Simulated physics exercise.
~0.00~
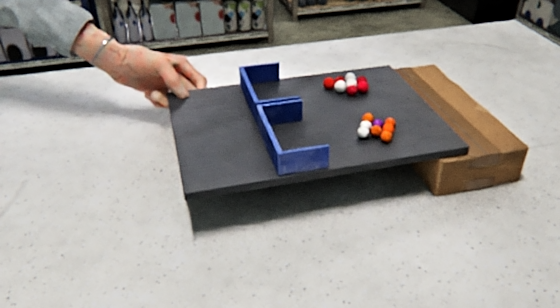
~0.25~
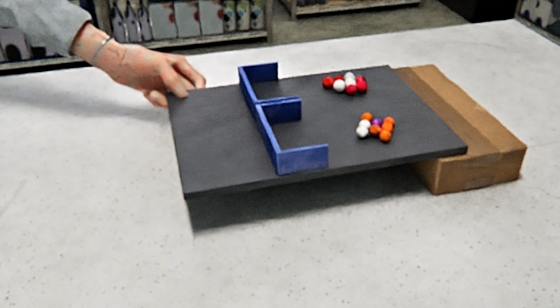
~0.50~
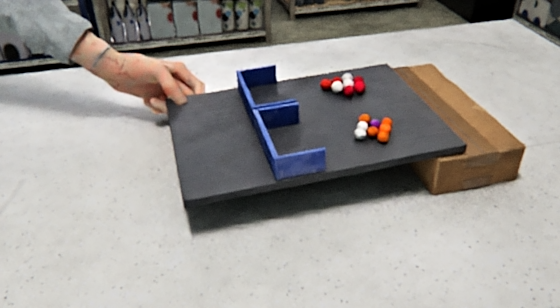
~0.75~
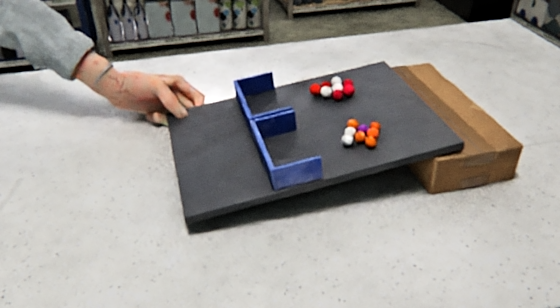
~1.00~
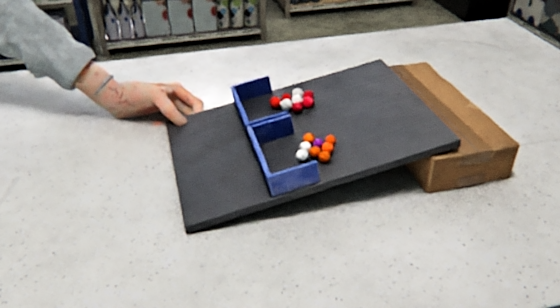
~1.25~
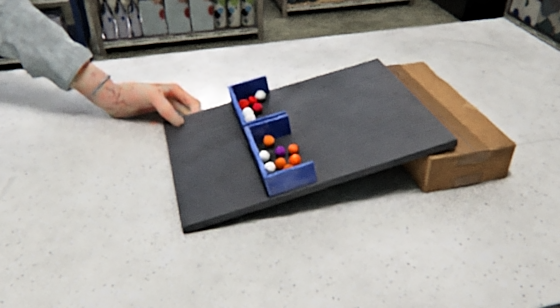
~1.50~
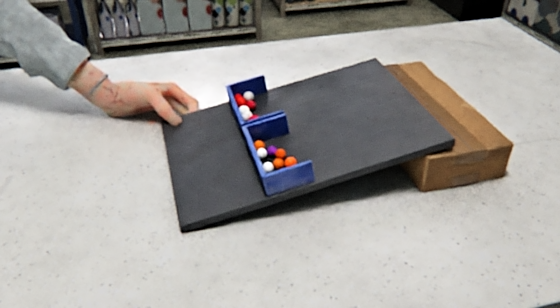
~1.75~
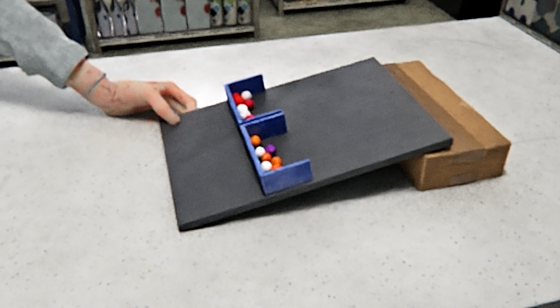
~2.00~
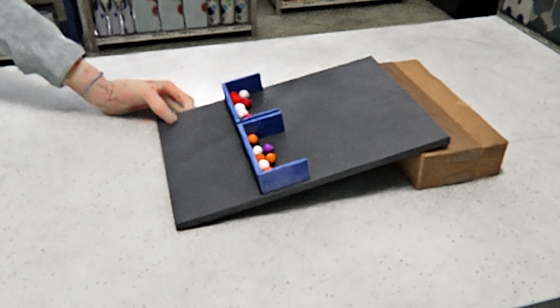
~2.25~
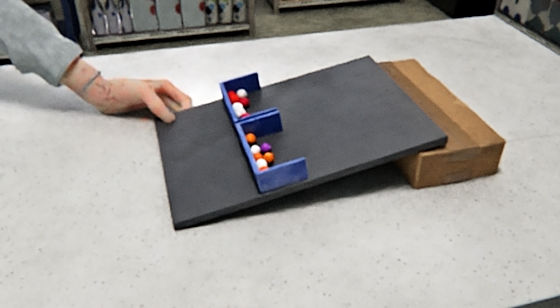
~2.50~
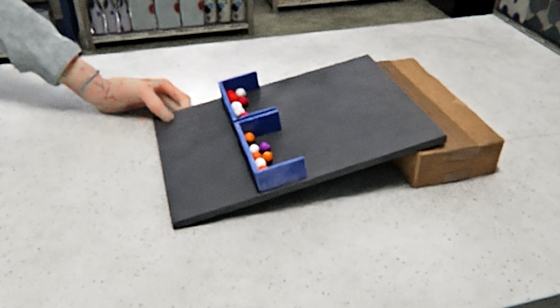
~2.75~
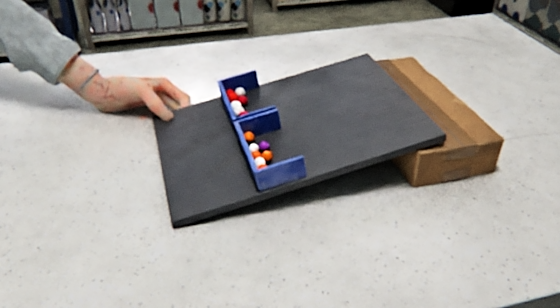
In this clip, a hand lowers the left end of a dark board propped on a cardboard box, tilting it down toward the counter. Two groups of small colored balls roll left down the slope and gather against two blue barriers, where they stay.
